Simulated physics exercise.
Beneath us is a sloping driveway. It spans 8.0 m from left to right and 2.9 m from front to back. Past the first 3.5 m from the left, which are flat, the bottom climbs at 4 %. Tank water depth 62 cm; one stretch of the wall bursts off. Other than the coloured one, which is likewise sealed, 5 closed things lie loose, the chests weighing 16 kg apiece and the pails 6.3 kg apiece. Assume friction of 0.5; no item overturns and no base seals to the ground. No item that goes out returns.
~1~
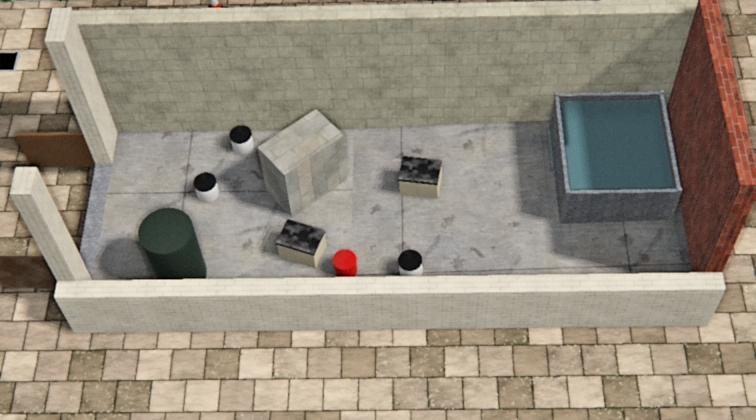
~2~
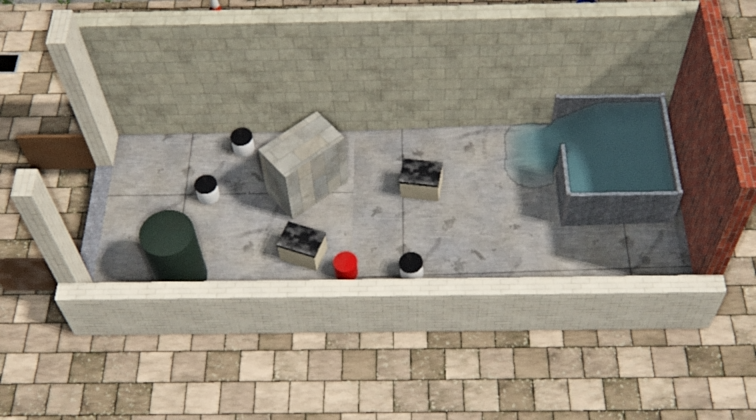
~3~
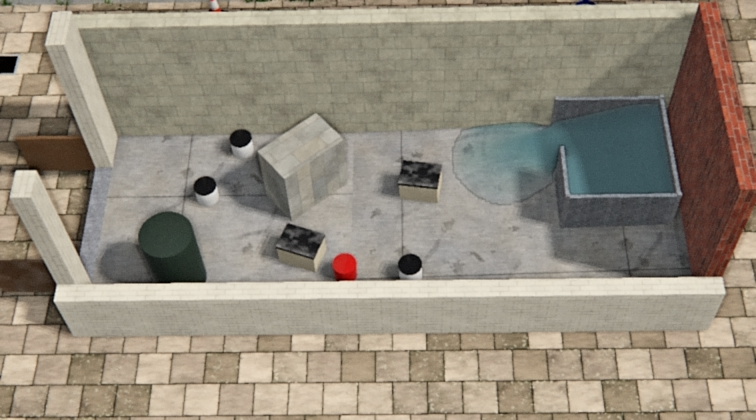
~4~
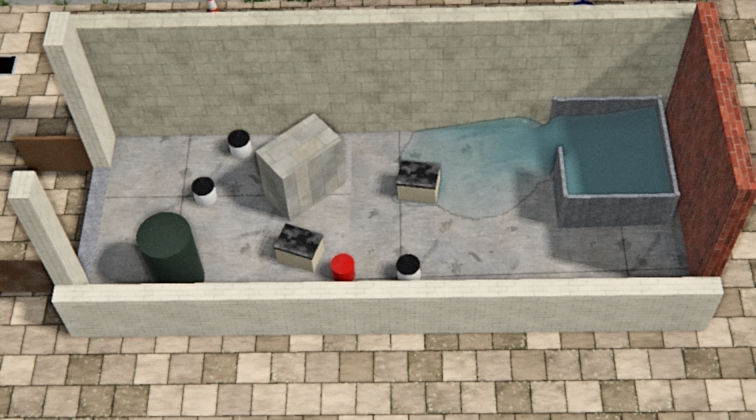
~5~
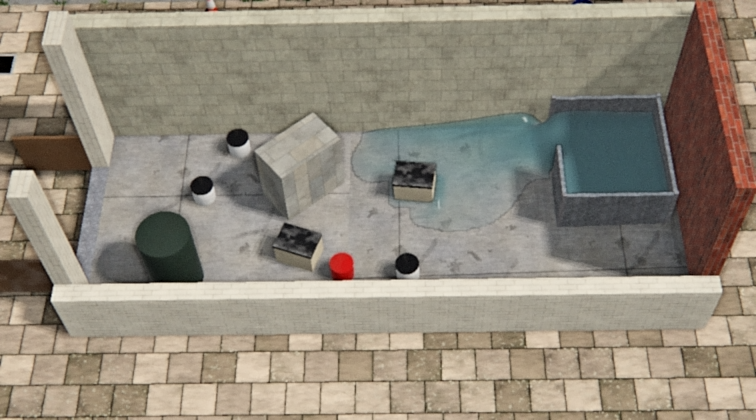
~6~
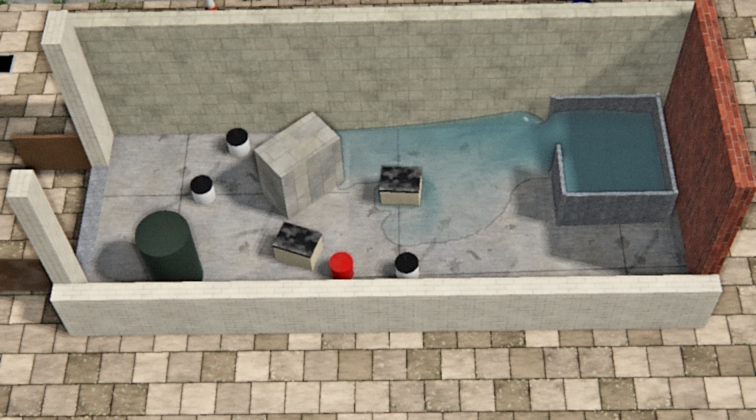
We see a walled yard where water pours from a gap in a tank at the right, spreading leftward across the floor to the large pale block and shifting a small dark-topped box slightly, while the red pail stays put.
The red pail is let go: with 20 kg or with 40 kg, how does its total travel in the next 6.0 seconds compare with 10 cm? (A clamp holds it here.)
It needs only the lighter mass.
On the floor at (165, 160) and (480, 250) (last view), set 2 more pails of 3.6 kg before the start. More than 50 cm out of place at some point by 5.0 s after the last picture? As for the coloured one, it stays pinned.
Beyond, then within.
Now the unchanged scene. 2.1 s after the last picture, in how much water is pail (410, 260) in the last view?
Depth: Near 3 cm.
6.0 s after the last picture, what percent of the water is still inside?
Roughly 76 percent.
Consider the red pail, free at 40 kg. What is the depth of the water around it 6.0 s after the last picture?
Around 6 cm.
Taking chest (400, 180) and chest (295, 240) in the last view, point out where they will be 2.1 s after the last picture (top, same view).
Estimated pixels: (220, 248) and (229, 272).
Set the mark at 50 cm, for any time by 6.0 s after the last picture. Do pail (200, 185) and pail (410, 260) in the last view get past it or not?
Taking them one at a time, I'd say further, then not as far.
Then, 0.4 s after the last picture the red pail would be 0 cm from its start with 20 kg and 0 cm from its start with 40 kg; 0 cm of water round it then.
Then, 2.1 s after the last picture the red pail would be 0 cm from its start with 20 kg and 0 cm from its start with 40 kg; 8 cm of water round it then.
Then, 3.9 s after the last picture the red pail would be 0 cm from its start with 20 kg and 0 cm from its start with 40 kg; 7 cm of water round it then.
Then, 6.0 s after the last picture the red pail would be 0 cm from its start with 20 kg and 0 cm from its start with 40 kg; 6 cm of water round it then.
